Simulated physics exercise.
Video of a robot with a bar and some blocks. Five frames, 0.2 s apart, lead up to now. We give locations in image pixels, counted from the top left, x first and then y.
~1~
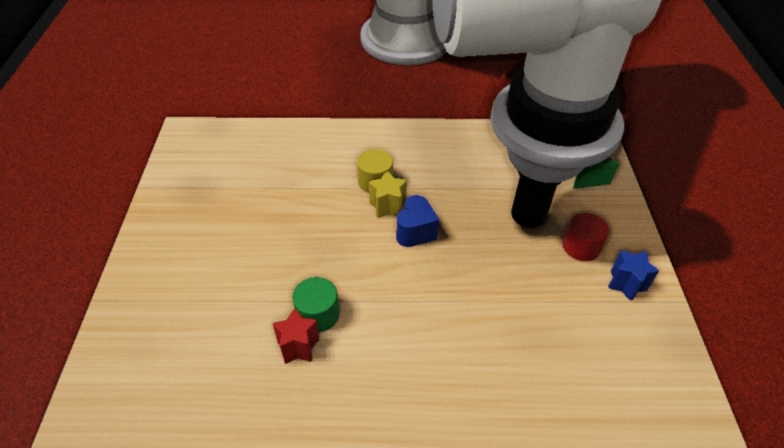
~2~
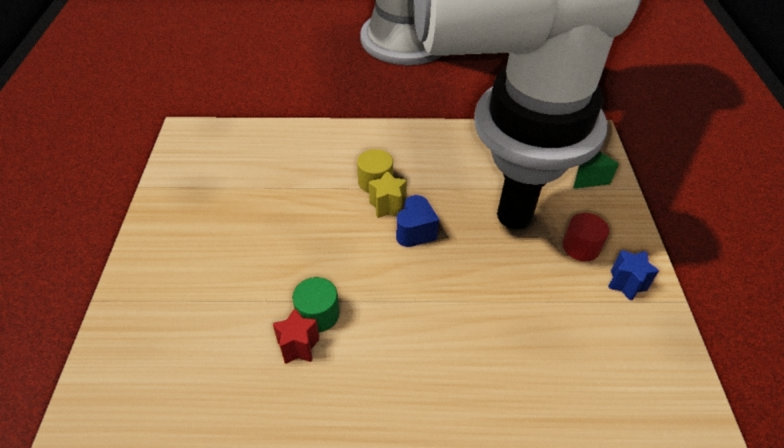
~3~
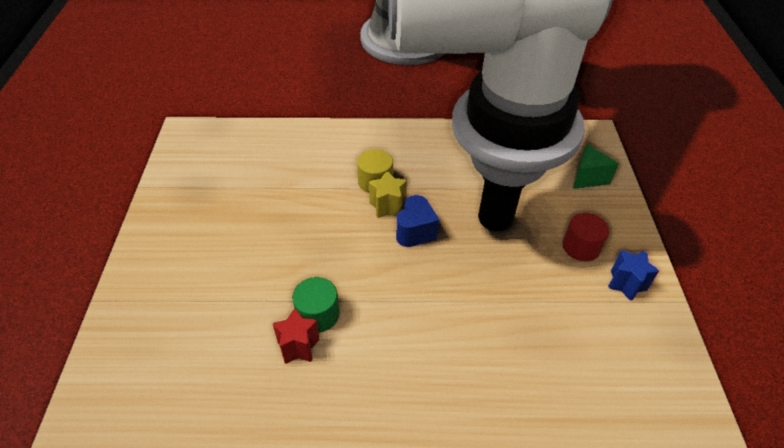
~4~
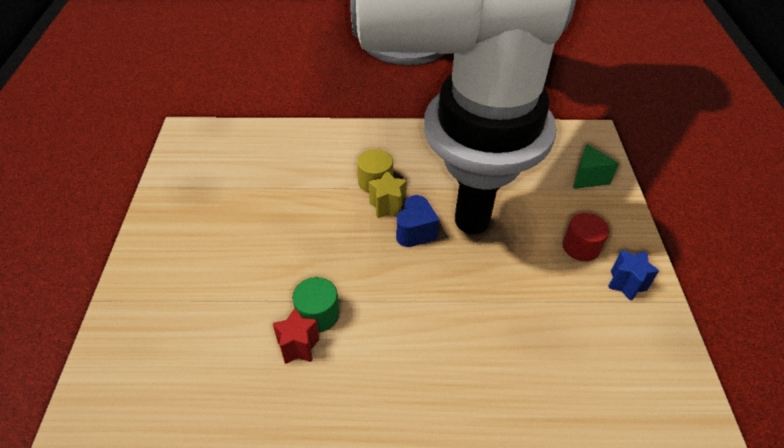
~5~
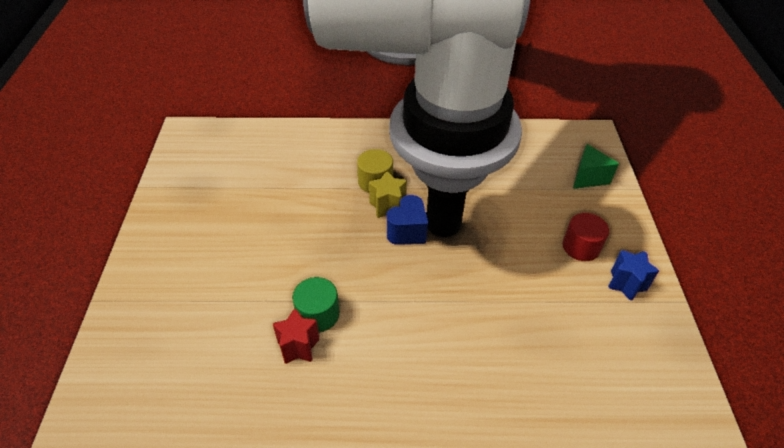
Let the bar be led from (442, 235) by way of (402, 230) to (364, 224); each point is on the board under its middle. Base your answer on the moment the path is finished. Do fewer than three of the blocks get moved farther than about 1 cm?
The answer is yes.
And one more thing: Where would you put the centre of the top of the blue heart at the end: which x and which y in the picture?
I expect it at (328, 209).
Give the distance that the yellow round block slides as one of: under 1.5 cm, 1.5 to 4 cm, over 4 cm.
The yellow round block ends up very close, under 1.5 cm away.
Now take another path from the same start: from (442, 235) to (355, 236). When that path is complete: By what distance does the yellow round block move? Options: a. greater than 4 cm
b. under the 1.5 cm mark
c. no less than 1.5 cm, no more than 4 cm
That would be b.
What follows on the original path. Halfway along, bar at (403, 221); yellow round block at (374, 158); yellow star block at (370, 182), turned 55° clockwise; blue heart at (368, 211).
At the end, bar at (364, 214); yellow round block at (375, 157); yellow star block at (352, 179), turned 110° clockwise; blue heart at (328, 209), turned 15° anticlockwise.
